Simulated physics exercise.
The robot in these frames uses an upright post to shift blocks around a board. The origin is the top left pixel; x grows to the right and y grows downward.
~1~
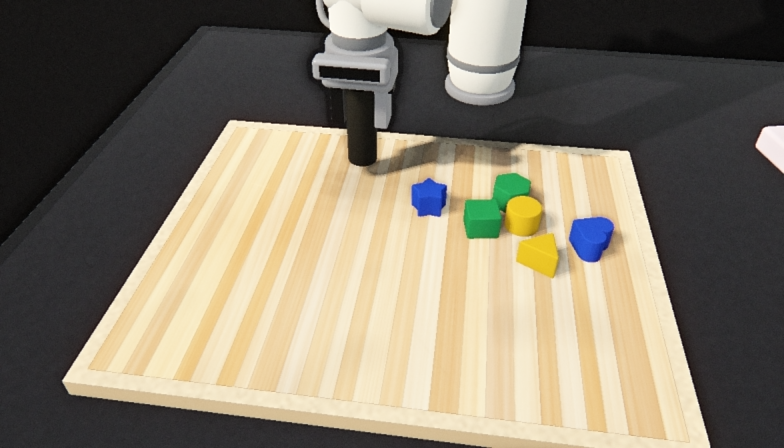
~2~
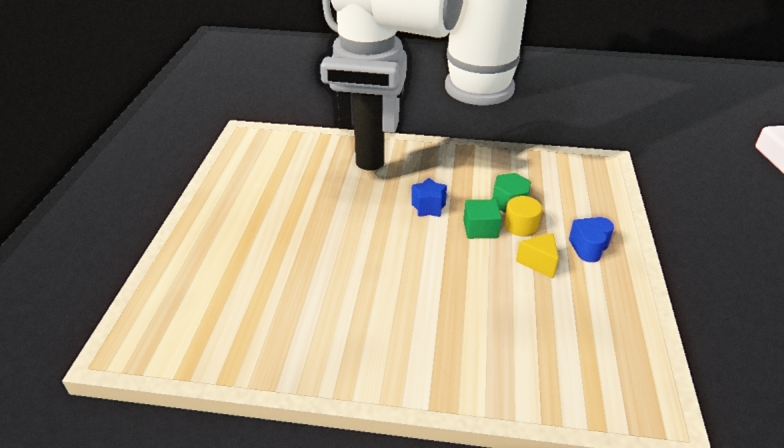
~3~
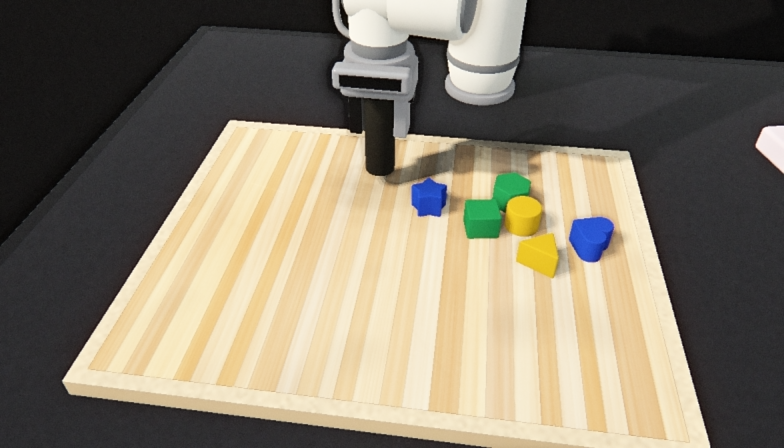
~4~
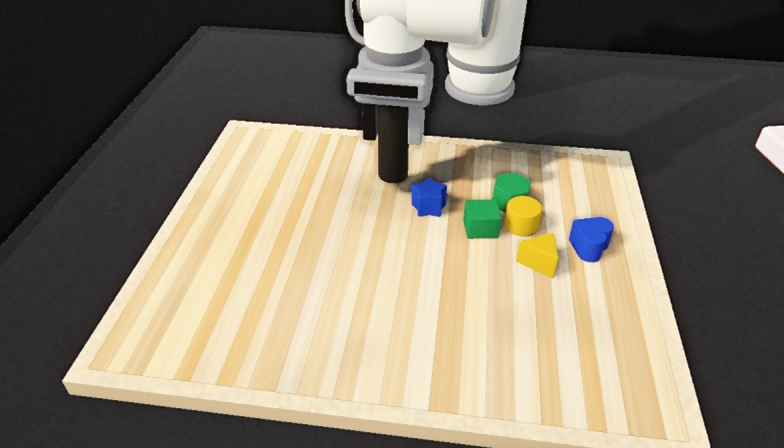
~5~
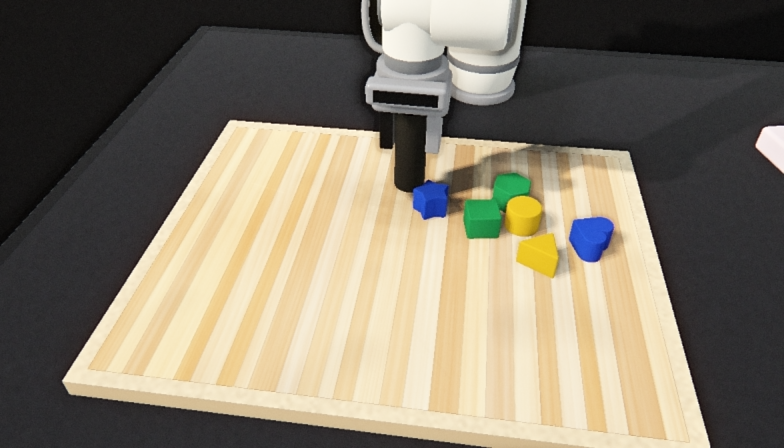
Robot arm with a black post sliding a short way right across a striped wooden board, up close to a blue star-shaped block.
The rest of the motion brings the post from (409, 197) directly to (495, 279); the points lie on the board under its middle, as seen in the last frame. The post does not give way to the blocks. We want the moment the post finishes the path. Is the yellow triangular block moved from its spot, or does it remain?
Once the post is done, the yellow triangular block is in a new spot.
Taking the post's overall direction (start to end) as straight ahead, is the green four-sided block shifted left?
Yes.
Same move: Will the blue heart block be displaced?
It seems not.
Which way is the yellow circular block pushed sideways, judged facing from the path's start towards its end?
It moves left.
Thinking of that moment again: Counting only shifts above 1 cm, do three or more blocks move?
Yes, that is how it ends up.
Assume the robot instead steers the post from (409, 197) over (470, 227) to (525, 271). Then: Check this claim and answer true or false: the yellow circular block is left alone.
The statement is false.
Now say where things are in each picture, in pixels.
The first frame shows post's lower end (363, 159); blue star-shaped block (430, 188); green four-sided block (483, 208); yellow circular block (525, 206); yellow triangular block (543, 243); blue heart block (595, 228).
The second frame shows post (370, 163); blocks still.
The third frame shows post (380, 168); blocks still.
The fourth frame shows post (393, 175); blocks still.
The fifth frame shows post (409, 184); blue star-shaped block (432, 190); green four-sided block (483, 208); yellow circular block (525, 206); yellow triangular block (543, 243); blue heart block (595, 228).
What follows on the original path. One third of the way, post (436, 209); blue star-shaped block (464, 213), turned 15° anticlockwise; green four-sided block (498, 214).
Two thirds of the way, post (465, 235); blue star-shaped block (501, 236), turned 45° anticlockwise; green four-sided block (529, 226), turned 40° anticlockwise; yellow circular block (544, 207); yellow triangular block (547, 246).
At the end, post (497, 265); blue star-shaped block (536, 254), turned 90° anticlockwise; green four-sided block (536, 227), turned 55° anticlockwise; yellow circular block (545, 207); yellow triangular block (573, 250), turned 15° anticlockwise; blue heart block still.
